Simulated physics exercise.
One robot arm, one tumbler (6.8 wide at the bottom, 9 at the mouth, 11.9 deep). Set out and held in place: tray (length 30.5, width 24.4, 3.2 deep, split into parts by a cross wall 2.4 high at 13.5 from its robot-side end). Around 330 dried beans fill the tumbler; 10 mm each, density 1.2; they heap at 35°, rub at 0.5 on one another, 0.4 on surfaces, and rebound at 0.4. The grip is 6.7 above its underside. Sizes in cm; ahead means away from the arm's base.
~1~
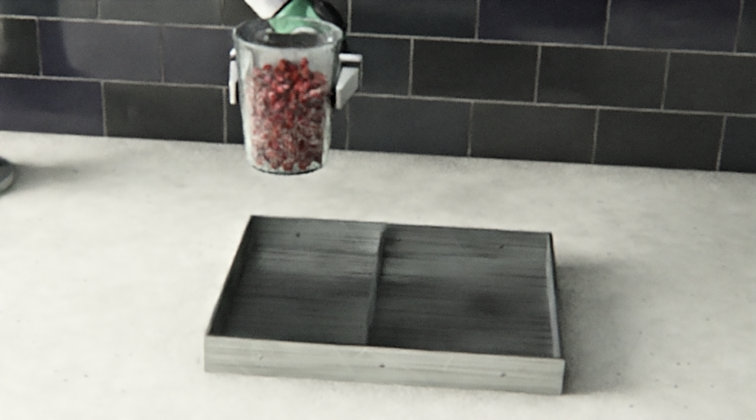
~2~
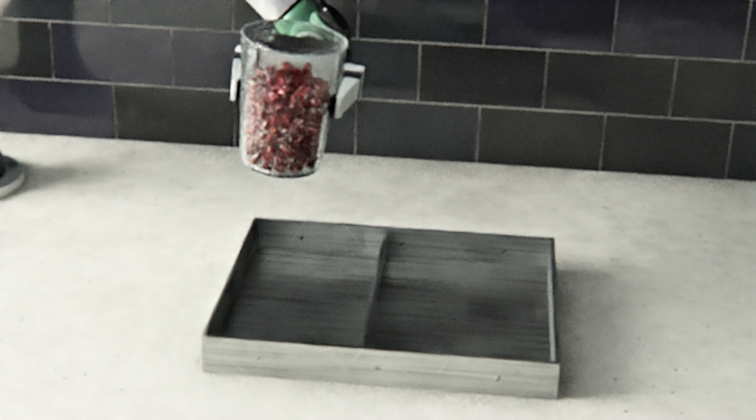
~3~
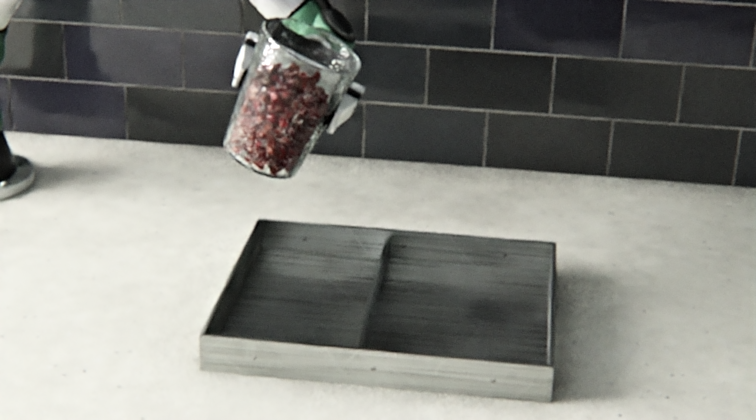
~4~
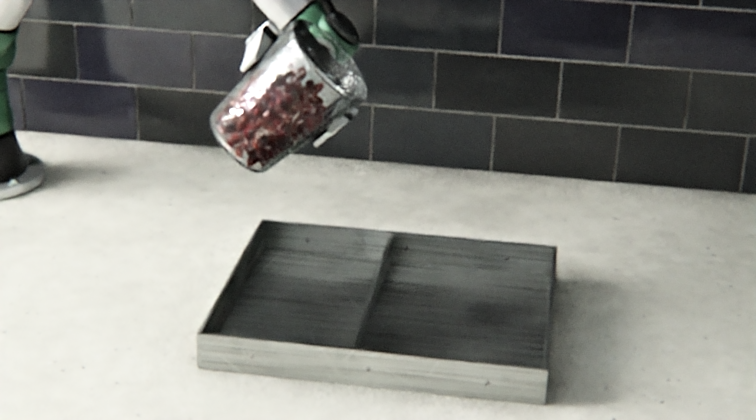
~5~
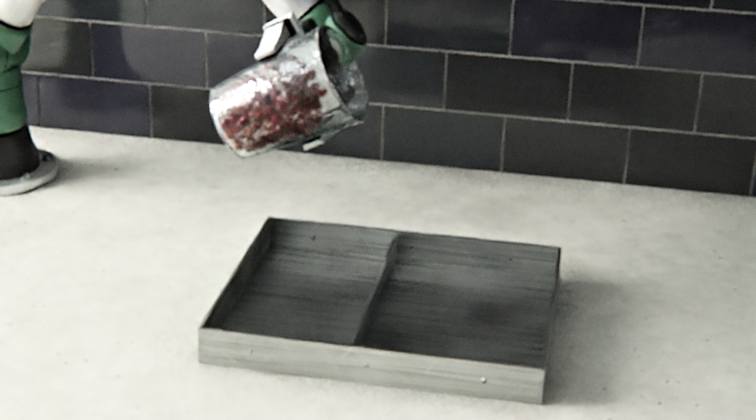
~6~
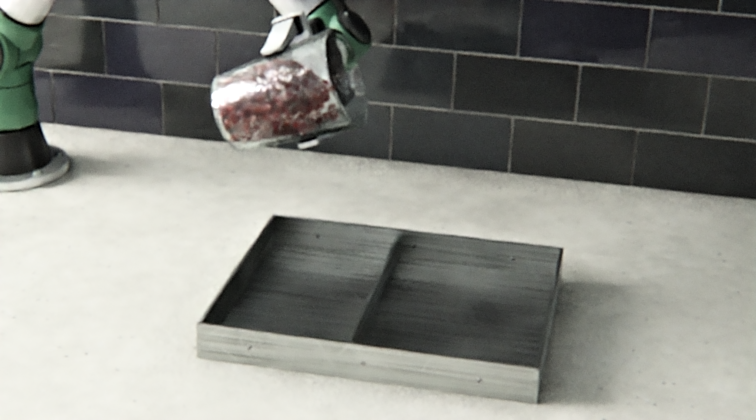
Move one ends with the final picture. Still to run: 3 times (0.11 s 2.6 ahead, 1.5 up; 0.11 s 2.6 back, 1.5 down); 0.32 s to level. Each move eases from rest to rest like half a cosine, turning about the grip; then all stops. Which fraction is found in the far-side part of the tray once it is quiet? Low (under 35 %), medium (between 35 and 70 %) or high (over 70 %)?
In the far-side part of the tray the share is low, under 35 %.
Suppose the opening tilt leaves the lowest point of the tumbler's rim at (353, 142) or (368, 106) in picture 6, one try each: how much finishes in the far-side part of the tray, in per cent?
About 75 and 5 per cent.
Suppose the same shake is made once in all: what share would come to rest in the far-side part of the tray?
It would be near 5 per cent.
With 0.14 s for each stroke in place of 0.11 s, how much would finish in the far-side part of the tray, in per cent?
Then about 10 per cent.
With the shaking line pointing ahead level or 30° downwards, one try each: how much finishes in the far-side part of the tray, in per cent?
Some 15 and 0 per cent.
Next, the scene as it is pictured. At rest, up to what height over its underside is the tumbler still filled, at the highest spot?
Some 8.0 cm.
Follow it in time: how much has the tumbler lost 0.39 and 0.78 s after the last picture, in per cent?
About 5, 30.
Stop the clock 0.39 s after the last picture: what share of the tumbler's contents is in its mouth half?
Some 60 per cent.
Then, 0.39 s after the last picture, tilted 68° forward, highest piece 24 above the table; 309 in the tumbler, 18 in the far-side part, 6 in flight or on a rim.
Then, 0.78 s after the last picture, tilted 46° forward, highest piece 24 above the table; 239 in the tumbler, 76 in the far-side part, 12 in the robot-side part, 6 in flight or on a rim.
Then, 1.18 s after the last picture, level, highest piece 23 above the table; 239 in the tumbler, 81 in the far-side part, 13 in the robot-side part.
Then, 2.23 s after the last picture, level, highest piece 23 above the table; 239 in the tumbler, 81 in the far-side part, 13 in the robot-side part.
Final count, 239 in the tumbler, 81 in the far-side part, 13 in the robot-side part. That is 24 % in the far-side part of the tray.
